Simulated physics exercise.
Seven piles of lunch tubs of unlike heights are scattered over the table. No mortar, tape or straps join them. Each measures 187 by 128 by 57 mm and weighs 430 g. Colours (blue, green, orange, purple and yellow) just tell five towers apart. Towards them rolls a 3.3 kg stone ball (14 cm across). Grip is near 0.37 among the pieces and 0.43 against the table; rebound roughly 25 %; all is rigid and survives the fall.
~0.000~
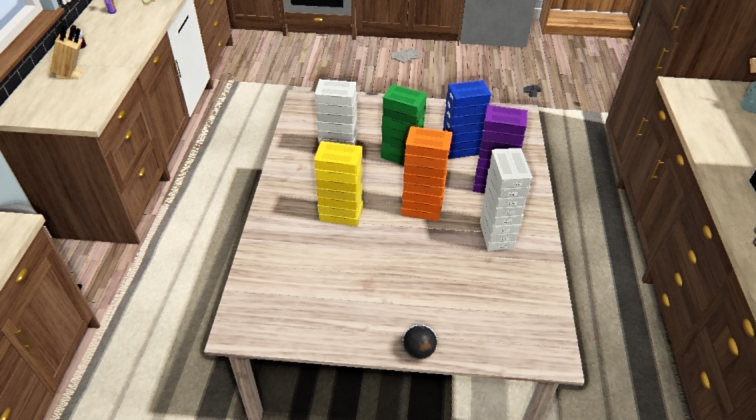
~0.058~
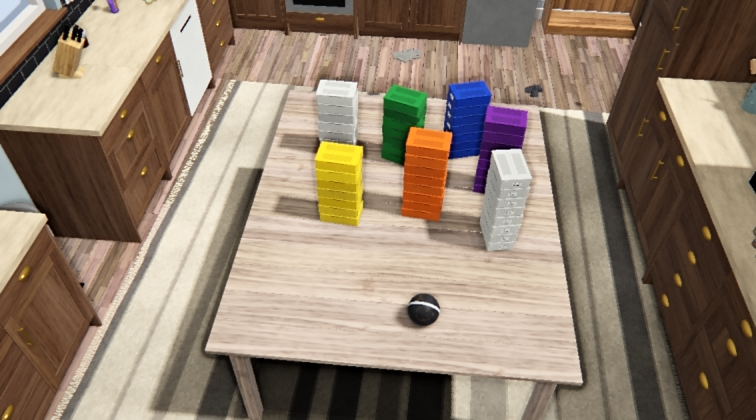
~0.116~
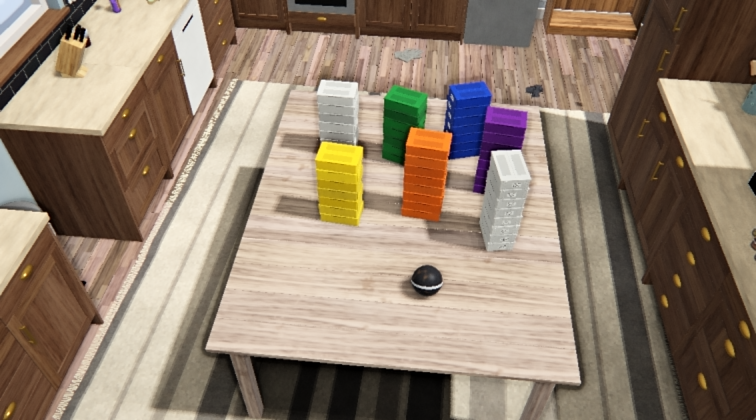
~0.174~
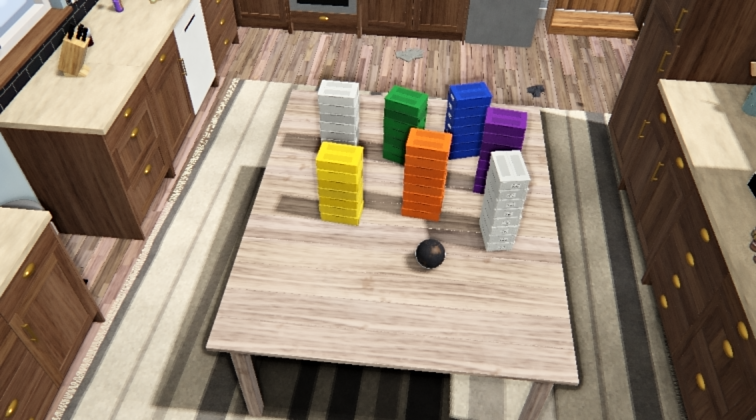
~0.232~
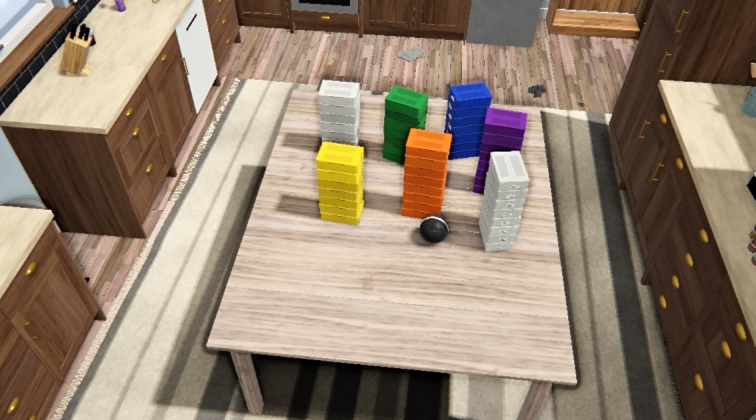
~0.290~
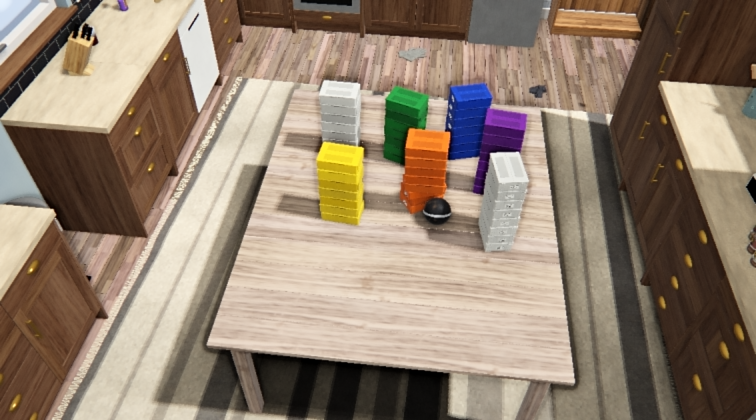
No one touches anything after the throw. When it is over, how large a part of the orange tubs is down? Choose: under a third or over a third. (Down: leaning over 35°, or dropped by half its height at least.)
The part is more than a third.
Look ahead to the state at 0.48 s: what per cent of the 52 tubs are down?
At that moment 10 per cent.
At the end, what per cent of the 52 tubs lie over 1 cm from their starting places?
30 per cent.
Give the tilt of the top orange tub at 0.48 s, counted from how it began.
Roughly 30°.
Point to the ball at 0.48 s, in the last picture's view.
At about (448, 166).
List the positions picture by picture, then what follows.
In the first frame (each place is the centre of the face we see best; the camera moves round a little), ball (420, 342) 66 cm from contact, 2.6 m/s; top orange tub (429, 138); top yellow tub (338, 153); all as stacked.
The second frame shows ball (424, 310) 50 cm from contact, 2.6 m/s; top orange tub (429, 139).
The third frame shows ball (427, 281) 35 cm from contact, 2.6 m/s; top orange tub (429, 139).
The fourth frame shows ball (431, 254) 20 cm from contact, 2.6 m/s; top orange tub (429, 140).
The fifth frame shows ball (434, 229) 47 mm from contact, 2.6 m/s; top orange tub (429, 140).
The sixth frame shows ball (437, 211) after contact, 1.8 m/s; top orange tub (428, 140) tilted 4°; top purple tub (506, 119); 8 have shifted.
By 0.48 s, ball still moving; 4 of the 8 orange tubs down (4 of 52 in all colours); top orange tub tilted 34°, 6 cm lower.
By 0.70 s, ball still moving; 6 of the 8 orange tubs down (6 of 52 in all colours); top orange tub on its side; top blue tub tilted 24°, 25 mm lower.
By 1.00 s, ball still moving; 6 of the 8 orange tubs down (11 of 52 in all colours); top orange tub upside down; top blue tub on its side.
When it is over (2.6 s), ball rolling away; 6 of the 8 orange tubs down (11 of 52 in all colours); top orange tub upside down; top blue tub on its side. That is 75 per cent. In pixels of the last frame, middles, top orange tub near (481, 320), top blue tub near (440, 159).
